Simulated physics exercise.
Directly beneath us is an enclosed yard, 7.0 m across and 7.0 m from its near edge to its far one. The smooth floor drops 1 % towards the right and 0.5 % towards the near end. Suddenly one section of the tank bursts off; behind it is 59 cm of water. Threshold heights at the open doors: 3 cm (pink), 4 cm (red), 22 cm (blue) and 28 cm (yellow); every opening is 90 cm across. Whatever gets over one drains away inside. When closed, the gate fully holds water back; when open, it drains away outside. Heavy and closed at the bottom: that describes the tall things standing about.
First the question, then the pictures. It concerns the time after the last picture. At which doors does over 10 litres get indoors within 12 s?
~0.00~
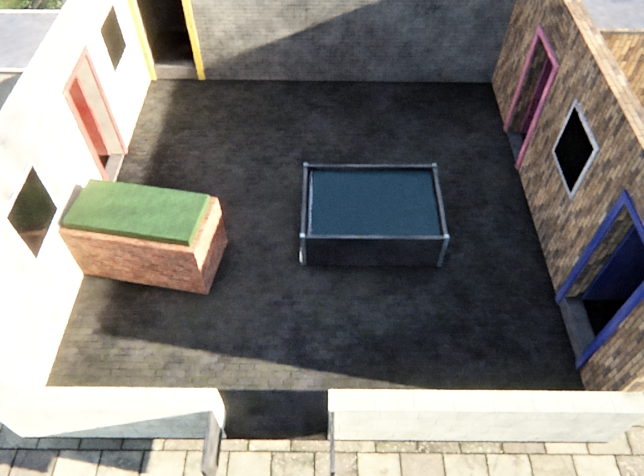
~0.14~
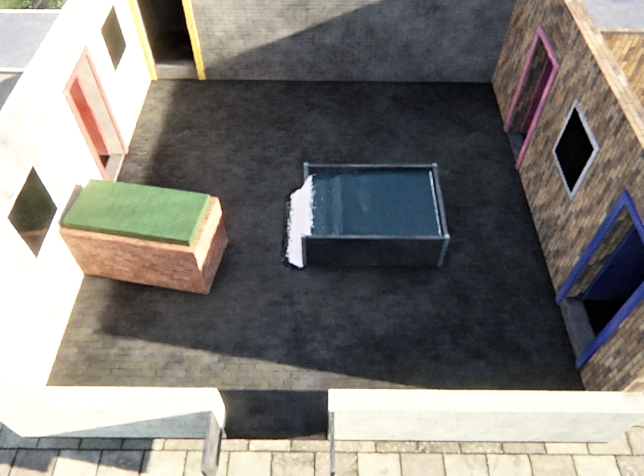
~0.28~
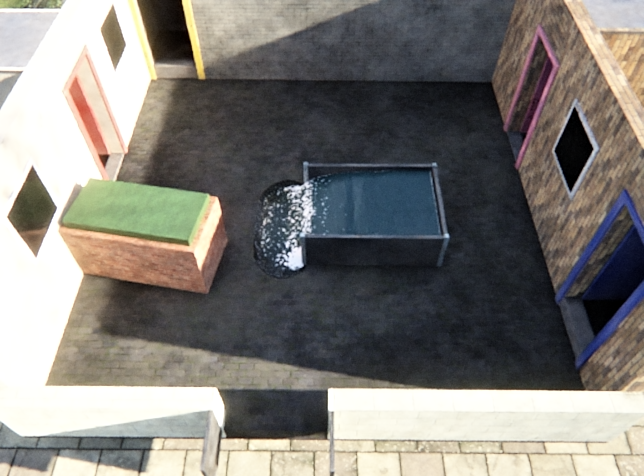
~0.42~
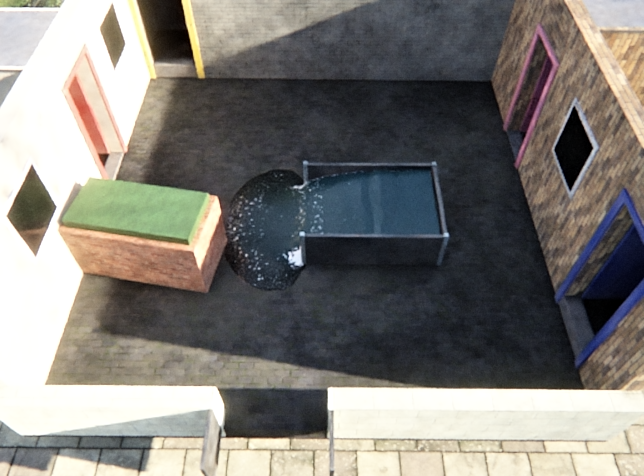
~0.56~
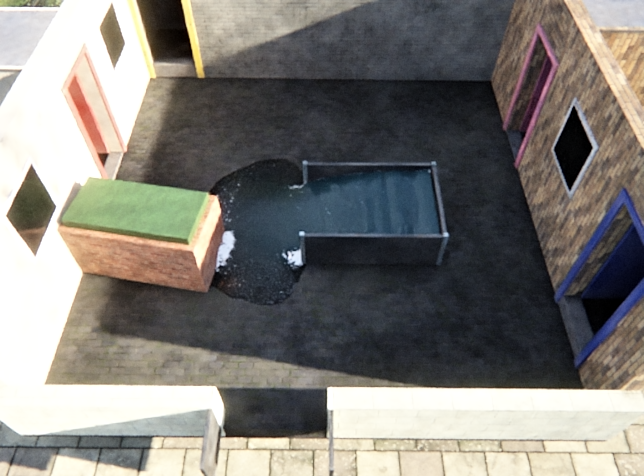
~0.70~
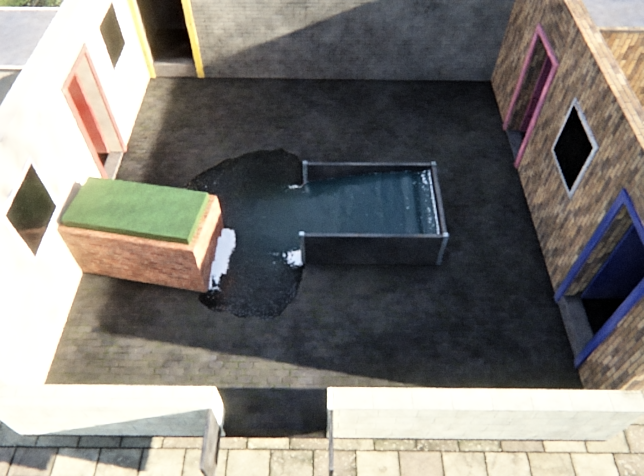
In the end at the pink door the amount will climb above the limit. At the red door the amount will climb above the limit. At the blue door the amount will stay short of the limit. At the yellow door the amount will stay short of the limit.
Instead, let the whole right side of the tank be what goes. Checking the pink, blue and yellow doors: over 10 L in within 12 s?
Then pink would come out on the high side, blue on the low side and yellow on the low side.
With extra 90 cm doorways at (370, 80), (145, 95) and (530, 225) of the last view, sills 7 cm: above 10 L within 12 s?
Taking them in order, the first gets too little, the second enough and the third too little.
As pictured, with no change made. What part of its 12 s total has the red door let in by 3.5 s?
By then it's near 75% of the total.
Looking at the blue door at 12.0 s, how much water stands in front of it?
The depth comes to around 6.0 centimetres.
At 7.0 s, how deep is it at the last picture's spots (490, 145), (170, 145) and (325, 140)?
First spot near 0 cm, second near 4 cm, third near 2 cm.
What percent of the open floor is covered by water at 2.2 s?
Wet share: About 30 %.
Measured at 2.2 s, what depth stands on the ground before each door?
Door by door in cm, pink shows 0, red shows 20, blue shows 0, yellow shows 0.
After 1.4 s water covers 20 % of the floor and is deepest (34 cm) near (232, 240); pink door not reached, red door 7 cm at the sill, 1 L in, blue door not reached, yellow door not reached.
After 2.2 s water covers 30 % of the floor and is deepest (40 cm) near (85, 266); pink door not reached, red door 20 cm at the sill, 51 L in, blue door not reached, yellow door not reached.
After 3.5 s water covers 35 % of the floor and is deepest (24 cm) near (150, 79); pink door not reached, red door 15 cm at the sill, 163 L in, blue door not reached, yellow door 19 cm at the sill, 0 L in.
After 7.0 s water covers 65 % of the floor and is deepest (8 cm) near (168, 107); pink door not reached, red door 3 cm at the sill, 219 L in, blue door not reached, yellow door 8 cm at the sill, 0 L in.
After 12.0 s water covers 85 % of the floor and is deepest (8 cm) near (567, 337); pink door 6 cm at the sill, 25 L in, red door 1 cm at the sill, 220 L in, blue door 6 cm at the sill, 0 L in, yellow door 1 cm at the sill, 0 L in.
